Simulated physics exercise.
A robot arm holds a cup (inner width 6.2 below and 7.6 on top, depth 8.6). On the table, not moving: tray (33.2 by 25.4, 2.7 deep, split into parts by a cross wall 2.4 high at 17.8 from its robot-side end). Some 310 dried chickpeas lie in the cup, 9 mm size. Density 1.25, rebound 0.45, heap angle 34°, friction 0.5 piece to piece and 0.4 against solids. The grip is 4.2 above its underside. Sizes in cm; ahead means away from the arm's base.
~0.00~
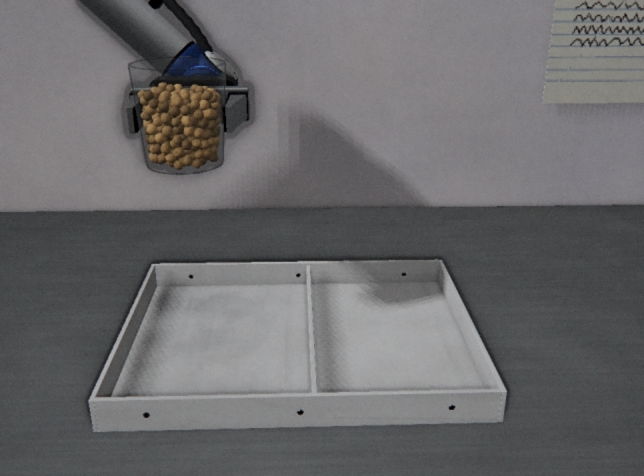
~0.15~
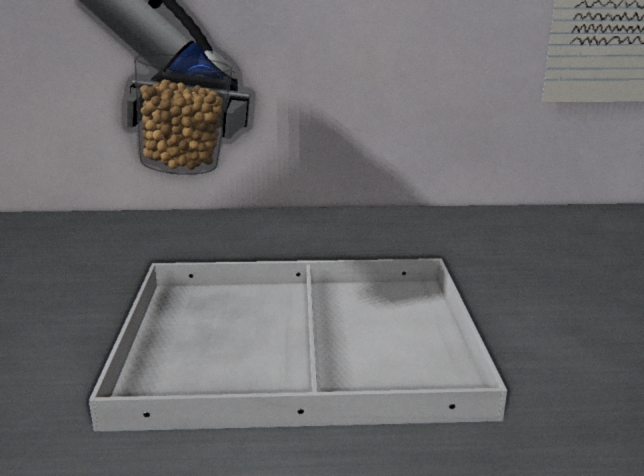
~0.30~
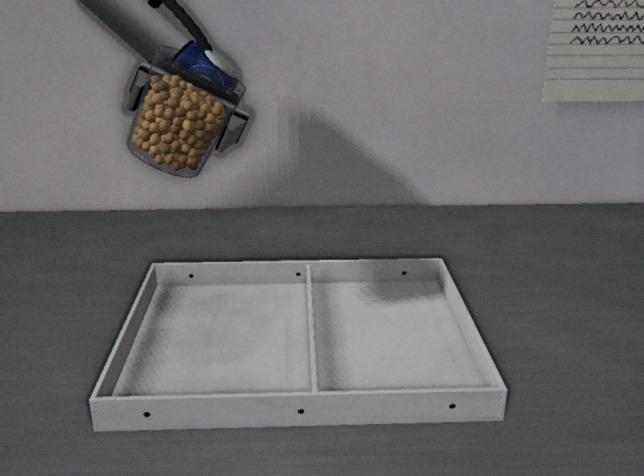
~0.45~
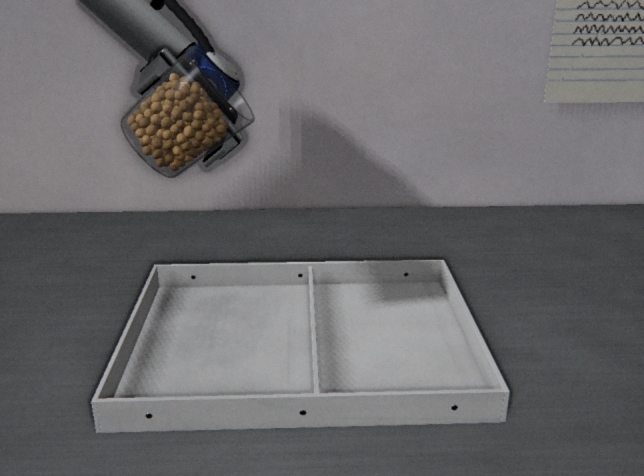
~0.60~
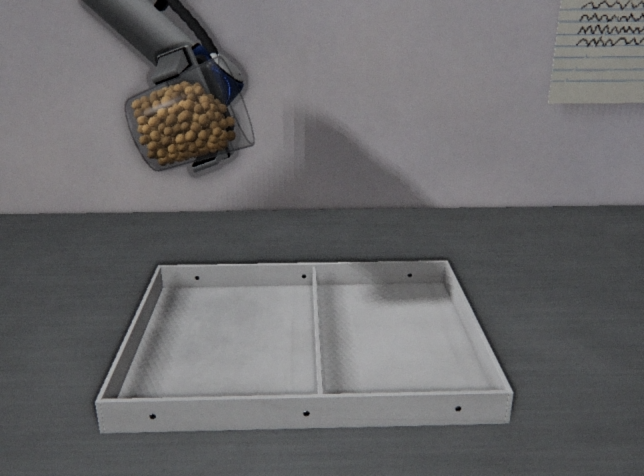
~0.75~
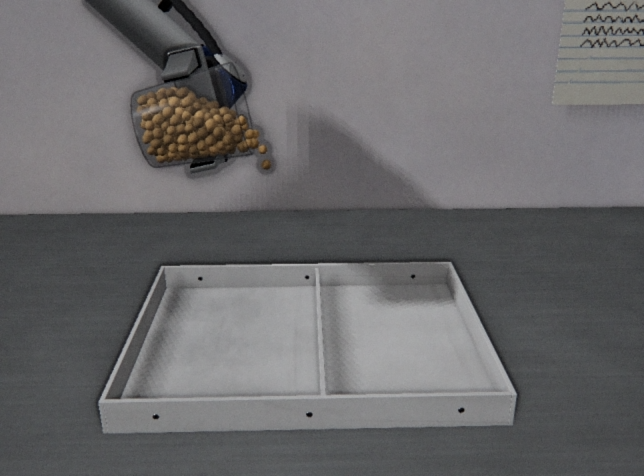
A robot arm tilted a clear cup full of dried chickpeas further and further to the right above a still, divided white tray, until the chickpeas slid to the rim and a few began tumbling out.
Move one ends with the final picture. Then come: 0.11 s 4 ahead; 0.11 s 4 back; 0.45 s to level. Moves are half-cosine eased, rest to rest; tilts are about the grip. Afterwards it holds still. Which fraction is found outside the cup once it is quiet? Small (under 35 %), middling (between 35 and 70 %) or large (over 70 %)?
Answer: Middling; between 35 and 70 % of the dried chickpeas finish outside the cup.
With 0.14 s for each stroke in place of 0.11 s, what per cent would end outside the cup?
Then about 40 per cent.
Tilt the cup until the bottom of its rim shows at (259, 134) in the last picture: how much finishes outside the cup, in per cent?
About 25 per cent.
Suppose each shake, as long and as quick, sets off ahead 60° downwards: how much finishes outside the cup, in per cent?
Some 15 per cent.
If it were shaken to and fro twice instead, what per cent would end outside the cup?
Then about 70 per cent.
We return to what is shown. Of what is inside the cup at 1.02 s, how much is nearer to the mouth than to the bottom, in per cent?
Roughly 60 per cent.
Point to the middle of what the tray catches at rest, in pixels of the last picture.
At about (372, 333).
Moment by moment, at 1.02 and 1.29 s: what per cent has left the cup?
About 50, 55.
After 1.02 s, tilted 76° forward, highest piece 23 above the table; 149 in the cup, 6 in the far-side part, 1 in the robot-side part, 150 in flight or on a rim.
After 1.29 s, tilted 16° forward, highest piece 27 above the table; 140 in the cup, 119 in the far-side part, 46 in the robot-side part, 1 in flight or on a rim.
After 1.62 s, level, highest piece 24 above the table; 140 in the cup, 120 in the far-side part, 46 in the robot-side part.
After 2.67 s, level, highest piece 24 above the table; 140 in the cup, 120 in the far-side part, 46 in the robot-side part.
At rest, 140 in the cup, 120 in the far-side part, 46 in the robot-side part. That is 54 % outside the cup.
